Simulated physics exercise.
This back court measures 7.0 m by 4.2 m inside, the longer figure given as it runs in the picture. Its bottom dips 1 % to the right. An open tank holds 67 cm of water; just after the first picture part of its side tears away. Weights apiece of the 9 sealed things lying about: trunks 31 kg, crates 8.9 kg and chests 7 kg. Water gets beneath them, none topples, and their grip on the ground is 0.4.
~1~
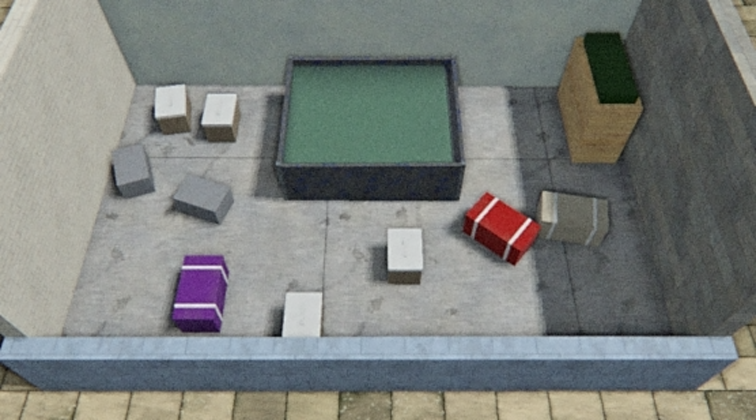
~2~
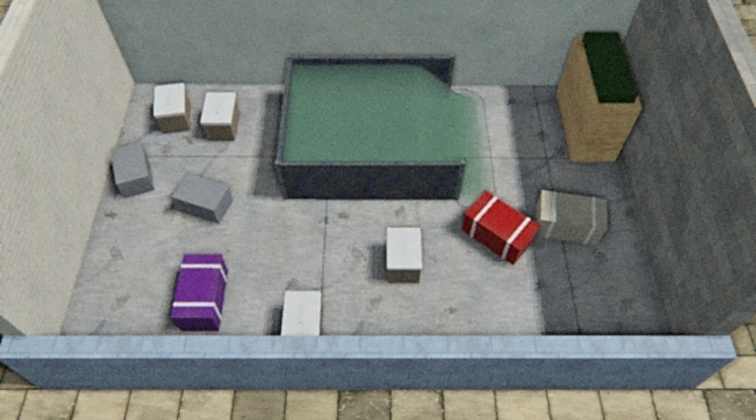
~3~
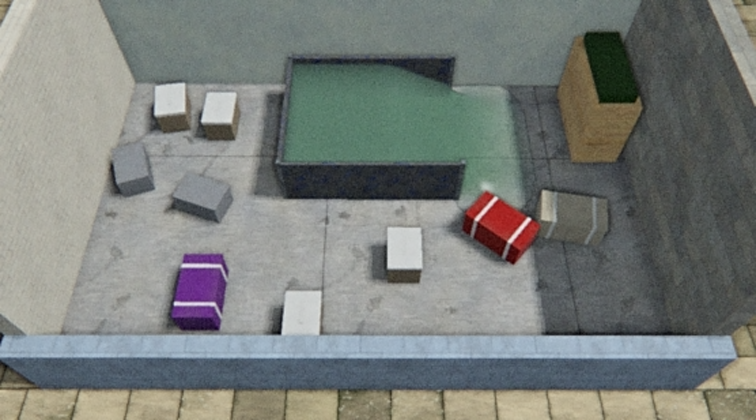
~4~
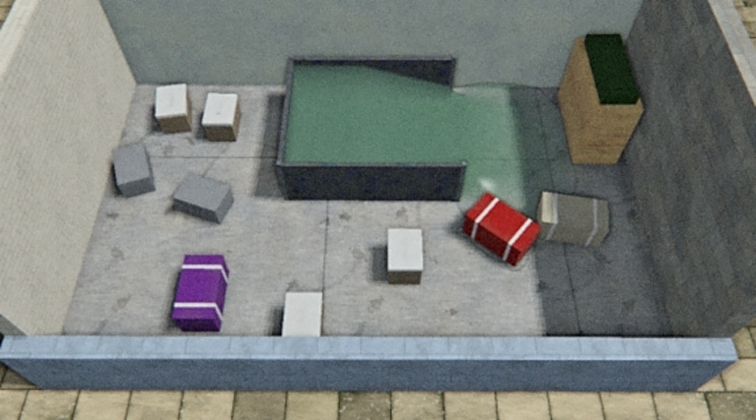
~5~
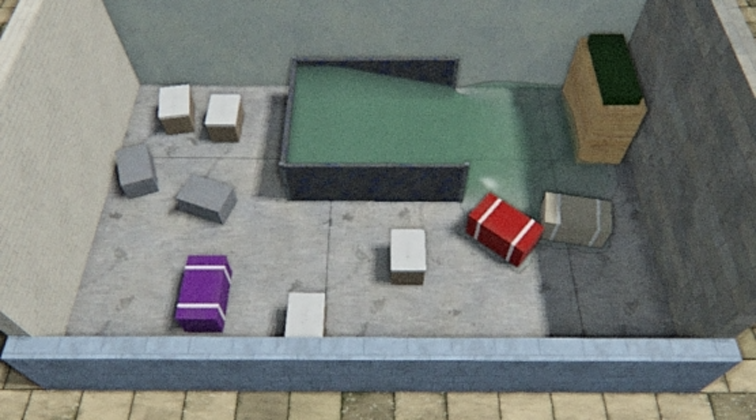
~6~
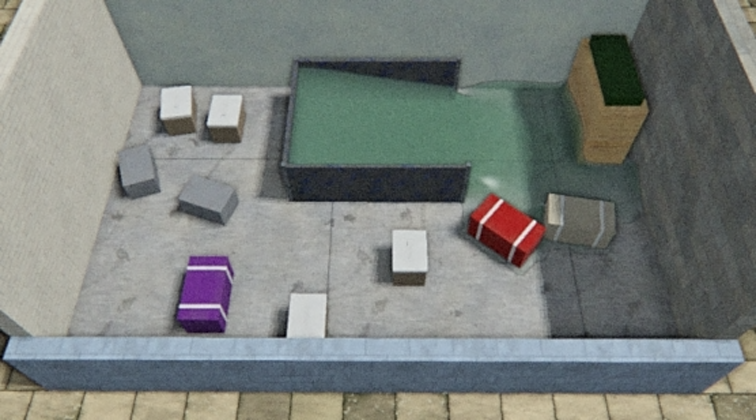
A dark-walled tank of green water in a walled yard lost its right side, and the water spread out across the floor to the right, reaching around the red trunk while the boxes stayed put.
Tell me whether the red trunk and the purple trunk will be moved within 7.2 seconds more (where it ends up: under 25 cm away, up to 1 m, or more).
Red trunk ends far away, purple trunk gets carried off.
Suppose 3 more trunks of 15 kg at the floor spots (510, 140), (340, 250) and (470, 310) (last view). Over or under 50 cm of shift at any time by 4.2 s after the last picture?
In turn: Over, over, over.
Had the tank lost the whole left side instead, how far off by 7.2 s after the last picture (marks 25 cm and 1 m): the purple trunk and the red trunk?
Then the purple trunk ends far away, the red trunk moves a short way.
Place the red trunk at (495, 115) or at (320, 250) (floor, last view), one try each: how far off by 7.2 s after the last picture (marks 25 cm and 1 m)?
In turn: It moves a short way; it travels far.
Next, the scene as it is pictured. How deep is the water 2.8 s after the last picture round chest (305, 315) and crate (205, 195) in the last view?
Roughly 5 and 0 cm.
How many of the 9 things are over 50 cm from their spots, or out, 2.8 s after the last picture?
2 of them.
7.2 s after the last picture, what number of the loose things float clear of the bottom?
7 of them.
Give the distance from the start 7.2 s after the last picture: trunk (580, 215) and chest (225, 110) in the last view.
In that order: 350 cm, 80 cm.
Then, 0.9 s after the last picture the red trunk is near (507, 223), 0.0 m from its start, aground; the purple trunk is near (203, 287), 0.0 m from its start, aground; 0 afloat.
Then, 2.8 s after the last picture the red trunk is near (473, 240), 0.5 m from its start, aground; the purple trunk is near (203, 287), 0.0 m from its start, aground; 0 afloat.
Then, 4.8 s after the last picture the red trunk is near (403, 226), 1.3 m from its start, aground; the purple trunk is near (92, 248), 1.5 m from its start, aground; 3 afloat.
Then, 7.2 s after the last picture the red trunk is near (346, 204), 2.0 m from its start, afloat; the purple trunk is near (210, 119), 2.5 m from its start, aground; 7 afloat.
